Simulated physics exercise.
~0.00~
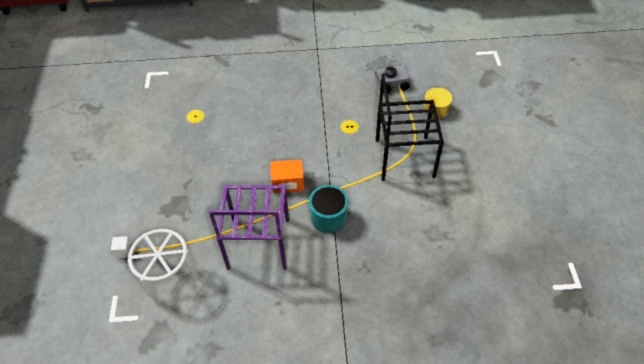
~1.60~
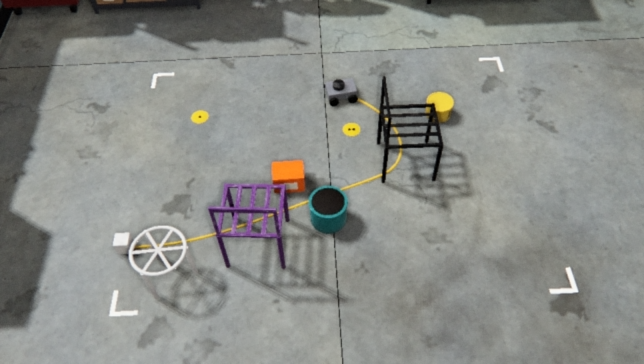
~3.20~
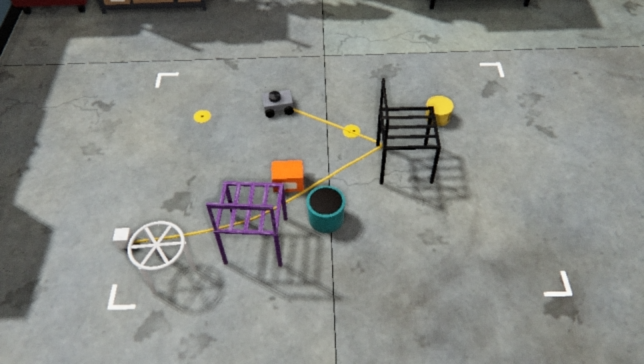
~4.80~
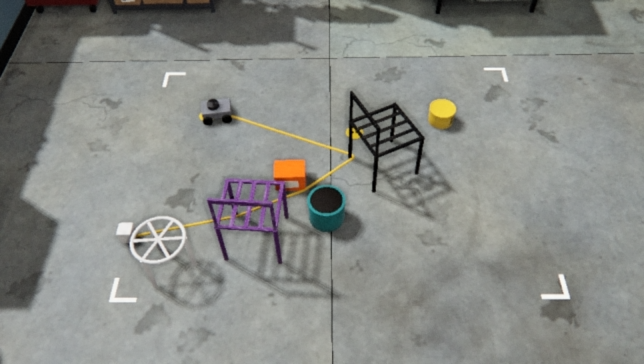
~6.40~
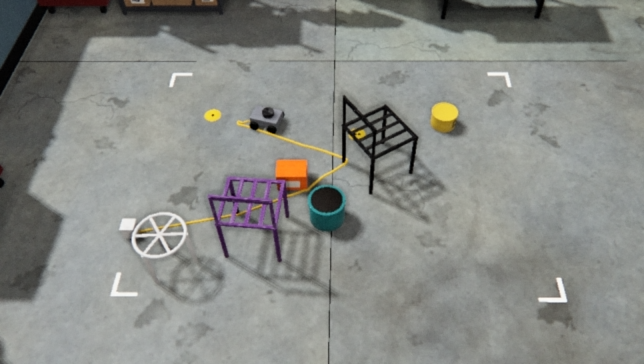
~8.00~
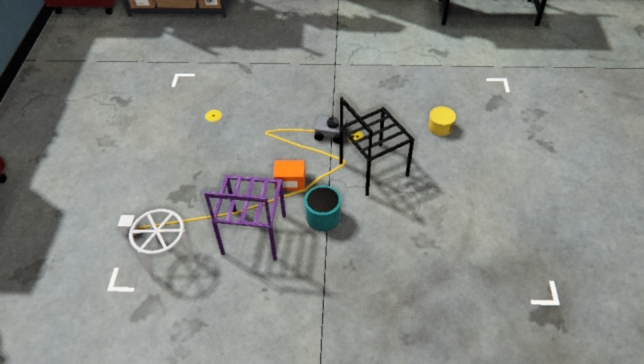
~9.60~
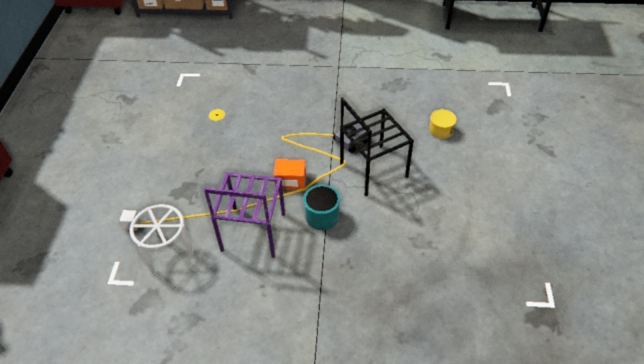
On a concrete workshop floor, a small dark cart trailing a yellow cord rolled left from the black chair, dragging that chair a little left as the cord tightened, then turned back right and stopped by it with the cord slack.
